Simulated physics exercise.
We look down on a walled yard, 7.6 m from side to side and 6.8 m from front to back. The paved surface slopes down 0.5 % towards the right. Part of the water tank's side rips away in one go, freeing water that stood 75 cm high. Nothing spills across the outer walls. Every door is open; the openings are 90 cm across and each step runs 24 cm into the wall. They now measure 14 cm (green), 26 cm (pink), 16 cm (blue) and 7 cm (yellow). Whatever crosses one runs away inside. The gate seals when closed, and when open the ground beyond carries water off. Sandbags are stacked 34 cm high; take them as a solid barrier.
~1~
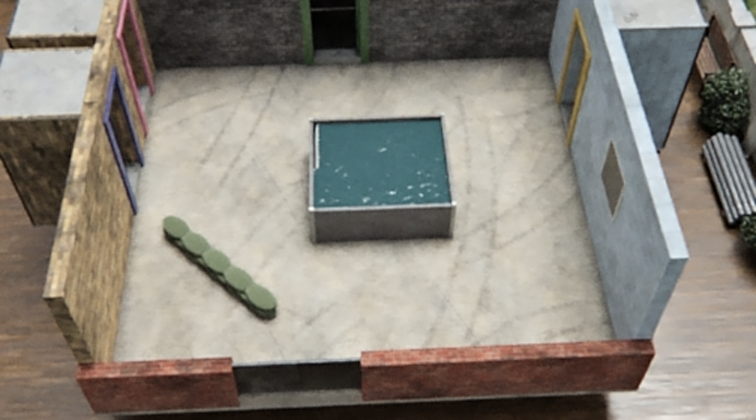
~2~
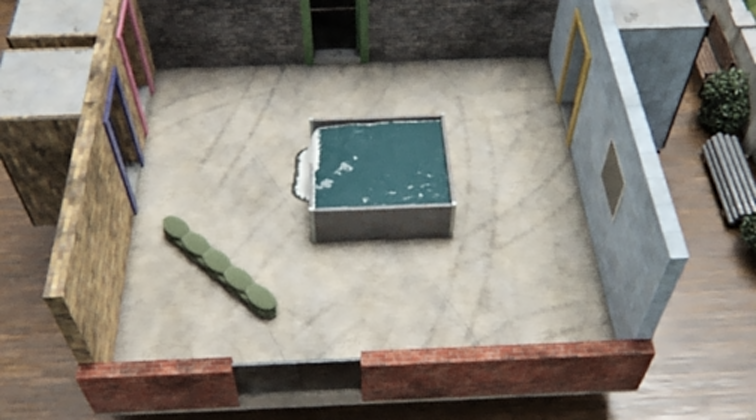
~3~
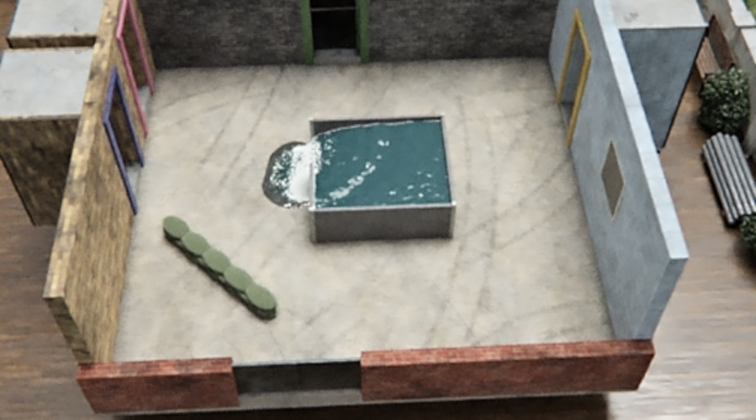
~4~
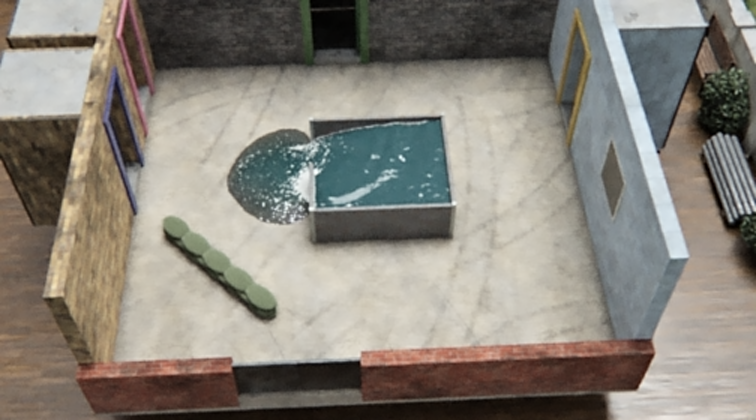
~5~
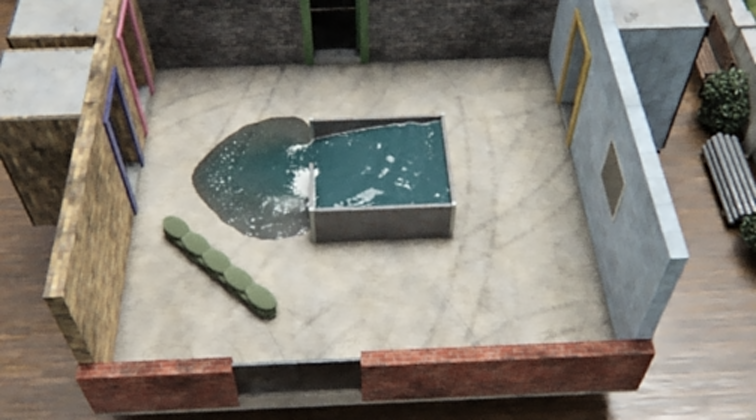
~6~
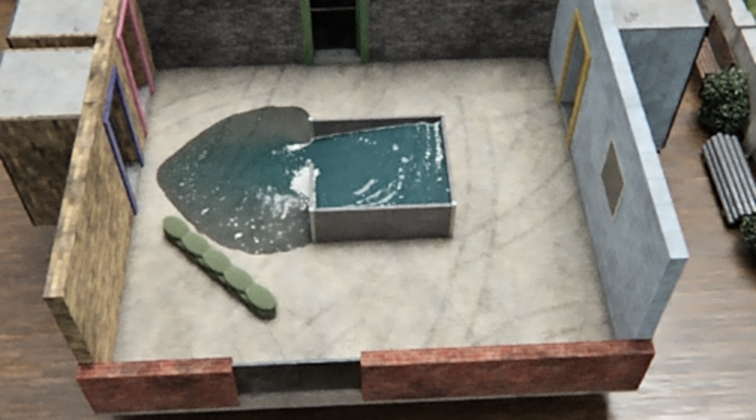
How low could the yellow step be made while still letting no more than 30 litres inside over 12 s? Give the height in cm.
About 7.5 cm.
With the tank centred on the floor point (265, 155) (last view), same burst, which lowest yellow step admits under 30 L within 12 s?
Some 9.0 cm.
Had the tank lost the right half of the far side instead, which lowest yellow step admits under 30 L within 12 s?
Some 10.5 cm.
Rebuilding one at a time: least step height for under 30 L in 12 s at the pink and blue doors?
Roughly 19 cm at pink and 25 cm at blue.
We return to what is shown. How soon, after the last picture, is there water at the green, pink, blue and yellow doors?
Arrival: Green 2.8 s, pink 0.5 s, blue 0.1 s, yellow 5.5 s.
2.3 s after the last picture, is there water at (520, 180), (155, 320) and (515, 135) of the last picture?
In turn: Not reached, wet, still dry.
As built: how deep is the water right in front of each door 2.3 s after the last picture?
In cm: Green 0, pink 23, blue 25, yellow 0.
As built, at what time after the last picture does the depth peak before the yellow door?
Near 6.5 s.
Then, 0.7 s after the last picture water covers 20 % of the floor, deepest (41 cm) near (307, 168); it has not reached the yellow door.
Then, 2.3 s after the last picture water covers 35 % of the floor, deepest (30 cm) near (151, 107); it has not reached the yellow door.
Then, 11.3 s after the last picture water covers 95 % of the floor, deepest (12 cm) near (585, 369); 9 cm at the yellow door, 38 litres in over its 7 cm step.
At the yellow door as built, the water peaked near 13 cm, 6.5 s after the last picture.
Run again over the same 12 s with other heights there, 38 litres in over 7 cm, 10 litres over 9.5 cm. The limit of 30 litres is kept from about 7.5 cm up.
